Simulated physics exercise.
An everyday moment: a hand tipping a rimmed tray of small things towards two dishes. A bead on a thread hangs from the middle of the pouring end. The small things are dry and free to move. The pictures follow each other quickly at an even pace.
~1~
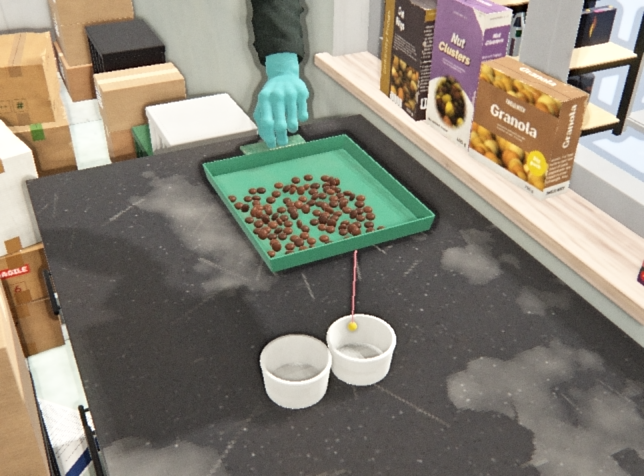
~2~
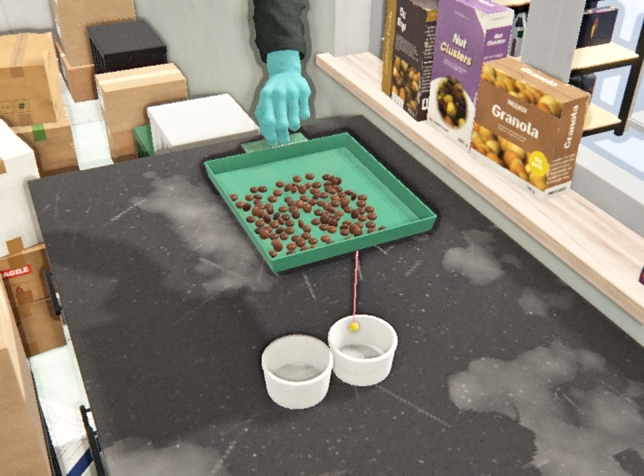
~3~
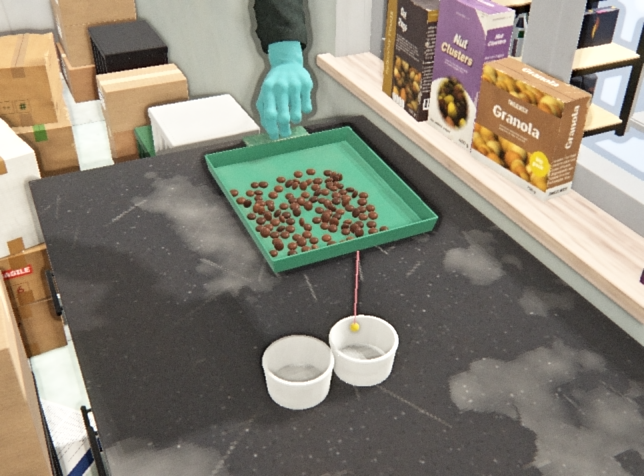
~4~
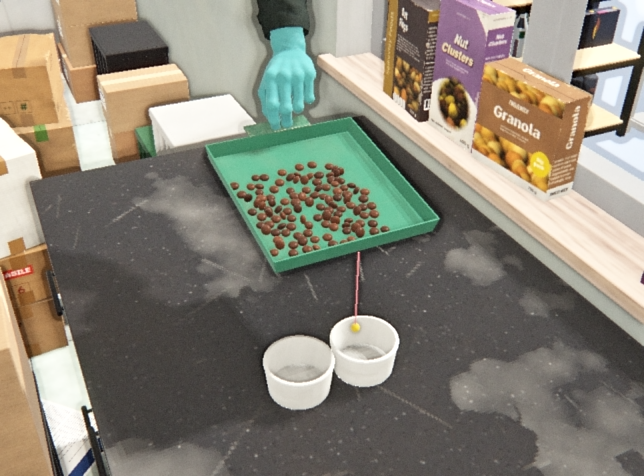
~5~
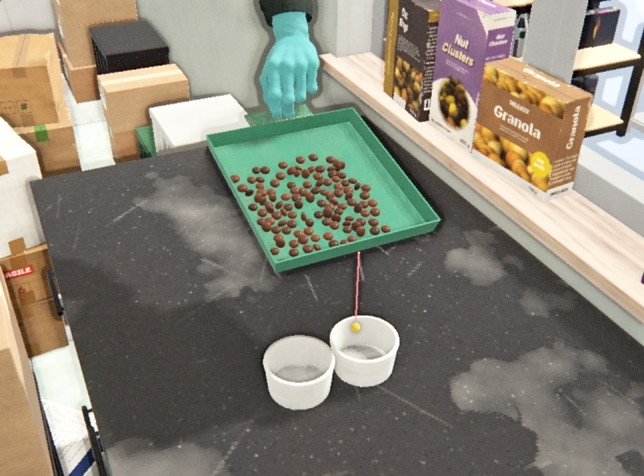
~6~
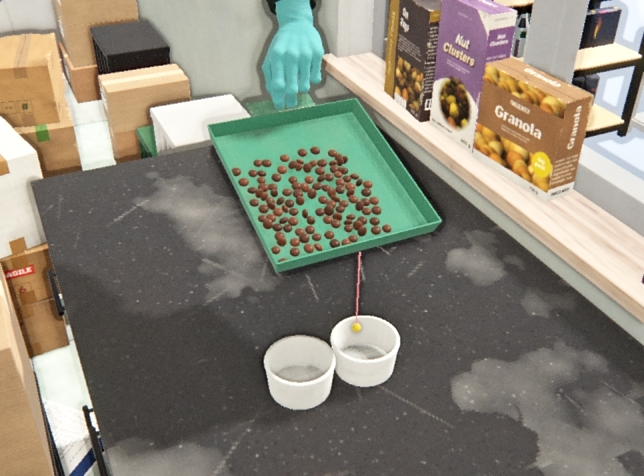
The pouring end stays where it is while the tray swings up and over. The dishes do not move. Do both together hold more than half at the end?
They take under half between them.
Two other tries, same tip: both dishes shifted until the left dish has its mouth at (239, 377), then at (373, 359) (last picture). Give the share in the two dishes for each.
Near 0 % and 50 %.
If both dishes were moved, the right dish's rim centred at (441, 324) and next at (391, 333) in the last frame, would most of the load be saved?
One: Below a half. Two: Not half.
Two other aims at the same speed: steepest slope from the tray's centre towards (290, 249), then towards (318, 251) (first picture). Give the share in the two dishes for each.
About 70 and 60 per cent.
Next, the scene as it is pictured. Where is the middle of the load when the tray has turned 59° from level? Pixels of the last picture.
At about (341, 221).
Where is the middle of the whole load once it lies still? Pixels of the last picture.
Close to (379, 410).
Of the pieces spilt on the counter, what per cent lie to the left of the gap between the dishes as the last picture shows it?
Close to 20 per cent.
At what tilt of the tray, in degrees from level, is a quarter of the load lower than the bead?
Near 100 degrees.
Just after the last frame, tray tipped steeply; every one on the tray.
A moment on, tray tipped right over; roughly two thirds on the tray; just a few in the left dish; about a tenth outside both; roughly a quarter in the air.
Further on, tray tipped past a quarter turn; about a tenth in the left dish; about a tenth in the right dish; the larger part outside both.
When it is over, tray tipped past a quarter turn; about a tenth in the left dish; about a tenth in the right dish; the larger part outside both.
